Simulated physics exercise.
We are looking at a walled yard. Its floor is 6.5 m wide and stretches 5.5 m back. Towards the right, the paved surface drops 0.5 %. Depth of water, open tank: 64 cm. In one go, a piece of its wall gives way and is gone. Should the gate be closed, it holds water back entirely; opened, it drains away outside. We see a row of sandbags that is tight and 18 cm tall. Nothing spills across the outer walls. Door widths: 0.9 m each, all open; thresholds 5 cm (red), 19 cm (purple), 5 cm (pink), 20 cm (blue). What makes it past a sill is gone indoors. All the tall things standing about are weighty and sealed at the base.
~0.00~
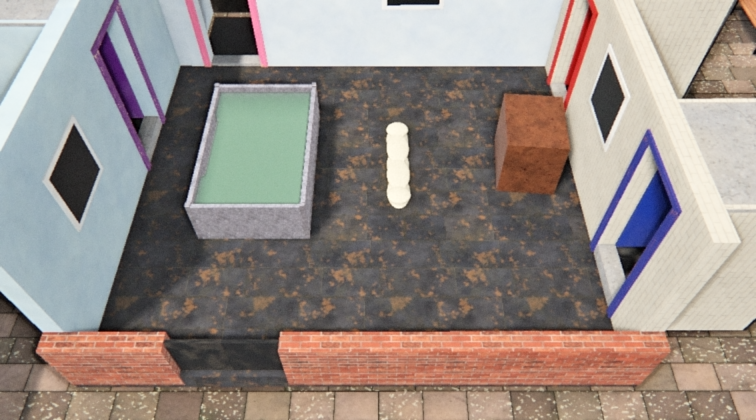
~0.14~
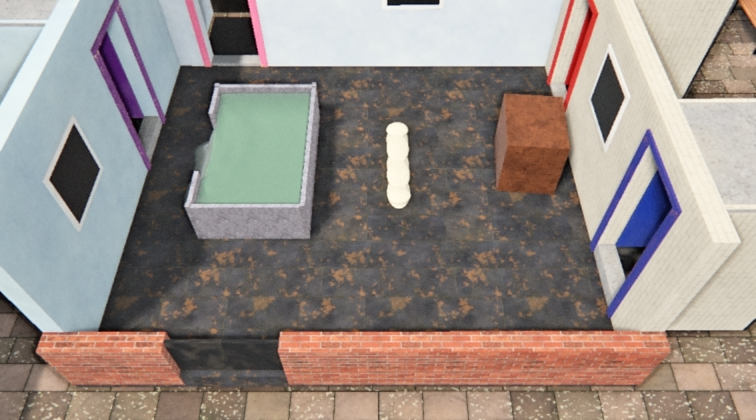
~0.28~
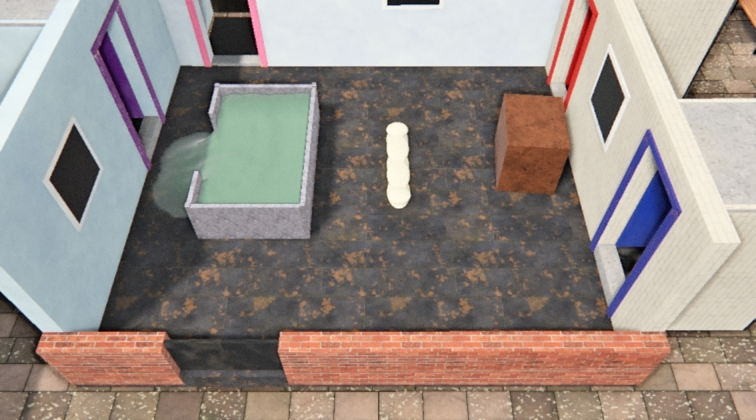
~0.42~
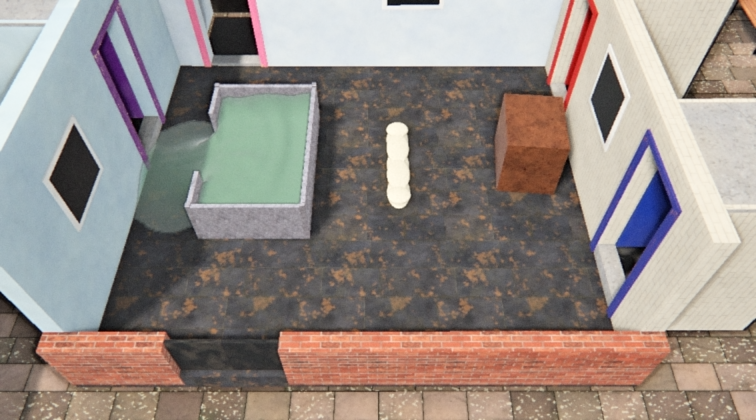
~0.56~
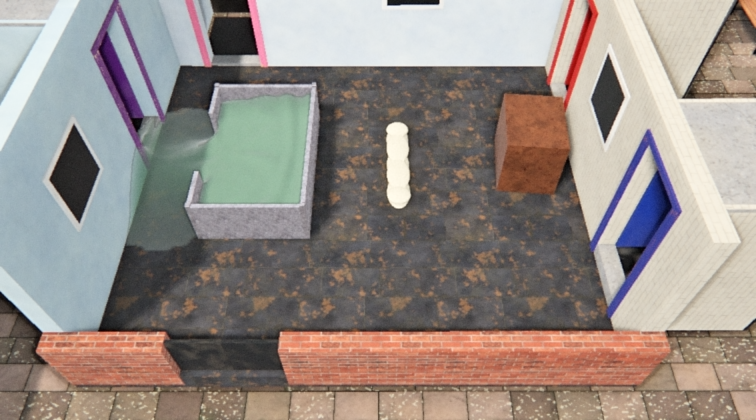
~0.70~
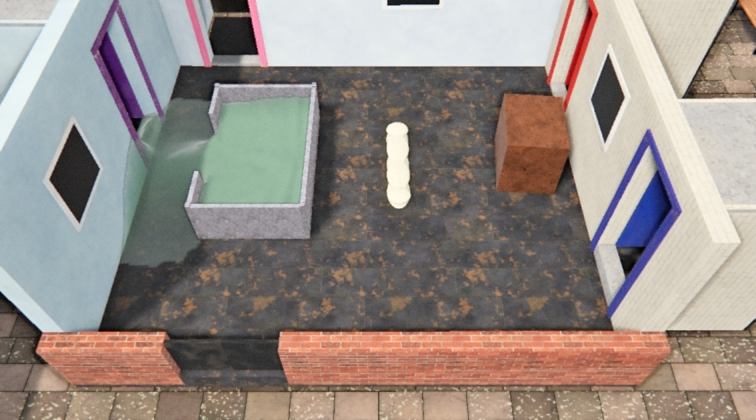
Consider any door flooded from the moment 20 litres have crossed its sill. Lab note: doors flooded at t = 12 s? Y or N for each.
Red door: Past the set amount, purple door: Past the set amount, pink door: Past the set amount, blue door: Under the set amount.
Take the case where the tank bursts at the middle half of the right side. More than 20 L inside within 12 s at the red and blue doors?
With respect to that limit, red ends up outside it, blue ends up inside it.
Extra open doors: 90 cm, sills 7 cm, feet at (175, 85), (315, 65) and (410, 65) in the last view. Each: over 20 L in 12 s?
Check each in turn: The first succeeds, the second fails, the third fails.
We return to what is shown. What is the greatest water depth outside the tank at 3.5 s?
It gets to some 24 cm.
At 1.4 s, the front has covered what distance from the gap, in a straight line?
It's close to 3.2 metres.
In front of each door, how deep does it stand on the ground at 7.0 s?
Centimetres: Red 9 / purple 9 / pink 9 / blue 10.
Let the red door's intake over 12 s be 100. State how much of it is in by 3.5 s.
About 0 per cent.
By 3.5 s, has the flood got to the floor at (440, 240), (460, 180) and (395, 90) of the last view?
Untouched, untouched, soaked.
After 1.4 s water covers 15 % of the floor and is deepest (44 cm) near (158, 179); red door not reached, purple door 37 cm at the sill, 70 L in, pink door not reached, blue door not reached.
After 2.2 s water covers 25 % of the floor and is deepest (31 cm) near (161, 170); red door not reached, purple door 28 cm at the sill, 131 L in, pink door 16 cm at the sill, 21 L in, blue door not reached.
After 3.5 s water covers 50 % of the floor and is deepest (24 cm) near (158, 179); red door not reached, purple door 21 cm at the sill, 156 L in, pink door 14 cm at the sill, 83 L in, blue door not reached.
After 7.0 s water covers 95 % of the floor and is deepest (16 cm) near (569, 170); red door 9 cm at the sill, 8 L in, purple door 9 cm at the sill, 160 L in, pink door 9 cm at the sill, 167 L in, blue door 10 cm at the sill, 0 L in.
After 12.0 s water covers 95 % of the floor and is deepest (9 cm) near (566, 161); red door 8 cm at the sill, 45 L in, purple door 4 cm at the sill, 160 L in, pink door 5 cm at the sill, 185 L in, blue door 7 cm at the sill, 0 L in.
